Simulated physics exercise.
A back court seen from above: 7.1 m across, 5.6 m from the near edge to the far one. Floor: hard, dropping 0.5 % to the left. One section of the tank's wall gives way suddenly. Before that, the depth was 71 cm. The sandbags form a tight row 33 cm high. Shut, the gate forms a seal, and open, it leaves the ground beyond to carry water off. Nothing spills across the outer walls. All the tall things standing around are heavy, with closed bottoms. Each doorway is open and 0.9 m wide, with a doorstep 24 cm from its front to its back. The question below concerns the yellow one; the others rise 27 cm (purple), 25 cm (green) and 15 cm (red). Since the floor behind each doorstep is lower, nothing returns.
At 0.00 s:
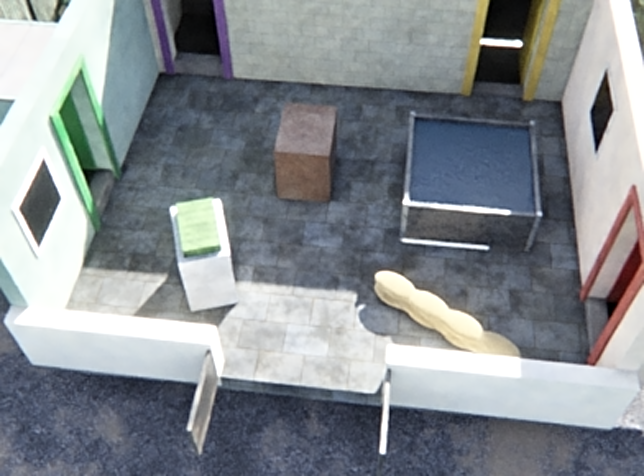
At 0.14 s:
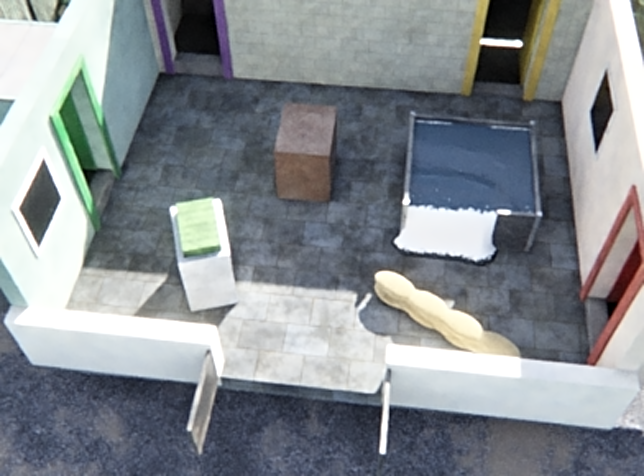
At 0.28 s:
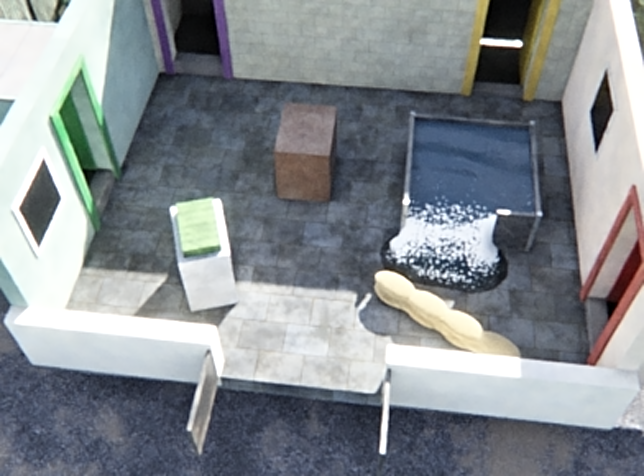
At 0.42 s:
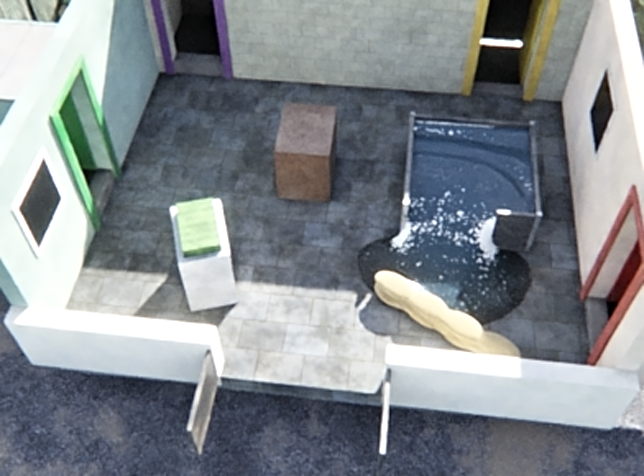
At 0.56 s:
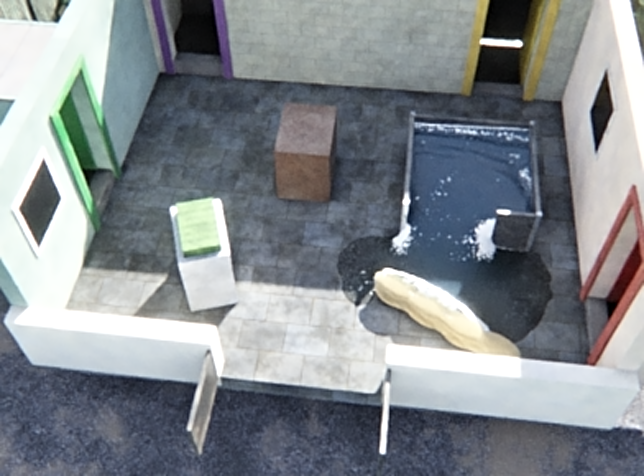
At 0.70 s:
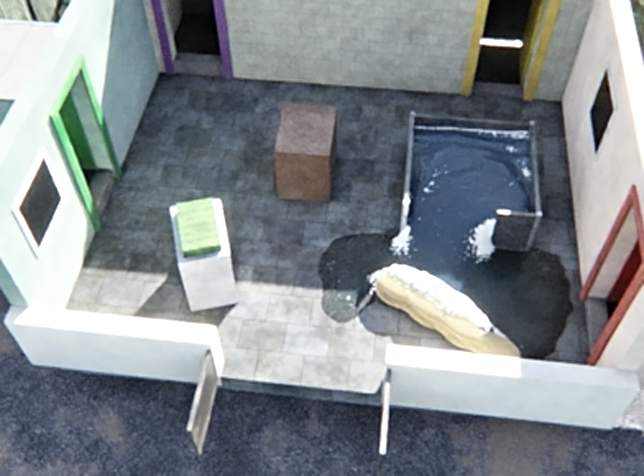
A walled back court with dark grey paving is seen from above, its camera still. A tank of dark blue water stands at the right, near a brown block, a white stand with a green top, a lumpy tan barrier, and green, purple, yellow and red doorways. The tank's front gives way, and white, foaming water pours out, spreads in a dark pool both ways and washes against the tan barrier.
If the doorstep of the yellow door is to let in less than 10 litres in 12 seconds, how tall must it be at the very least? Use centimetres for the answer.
At the very least, close to 8 cm.
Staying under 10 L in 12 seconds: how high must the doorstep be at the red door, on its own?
The red door needs around 34 cm.
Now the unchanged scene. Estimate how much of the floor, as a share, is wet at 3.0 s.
Some 45 per cent of it.
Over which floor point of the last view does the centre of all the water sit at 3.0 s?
I'd say around (437, 263).
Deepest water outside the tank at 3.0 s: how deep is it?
Max depth: Around 30 cm.
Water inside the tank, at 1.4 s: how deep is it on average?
Around 40 cm deep on average.
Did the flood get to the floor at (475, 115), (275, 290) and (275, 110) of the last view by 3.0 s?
In turn: Dry, flooded, dry.
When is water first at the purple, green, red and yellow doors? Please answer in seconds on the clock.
The purple door at 5.0 s, the green door at 3.0 s, the red door at 0.9 s, the yellow door at 4.0 s.
After 1.4 s water covers 20 % of the floor, deepest (48 cm) near (409, 286); it has not reached the yellow door.
After 3.0 s water covers 45 % of the floor, deepest (30 cm) near (590, 399); it has not reached the yellow door.
After 12.0 s water covers 95 % of the floor, deepest (10 cm) near (182, 123); 5 cm at the yellow door, 5 litres in over its 9 cm doorstep.
At the yellow door as built, the water arrived by 4.2 s and peaked near 9 cm at 7.2 s.
Run again over the same 12 s with other heights there, 21 litres in over 6.5 cm, 5 litres over 9 cm. The limit of 10 litres is kept from about 8 cm up.
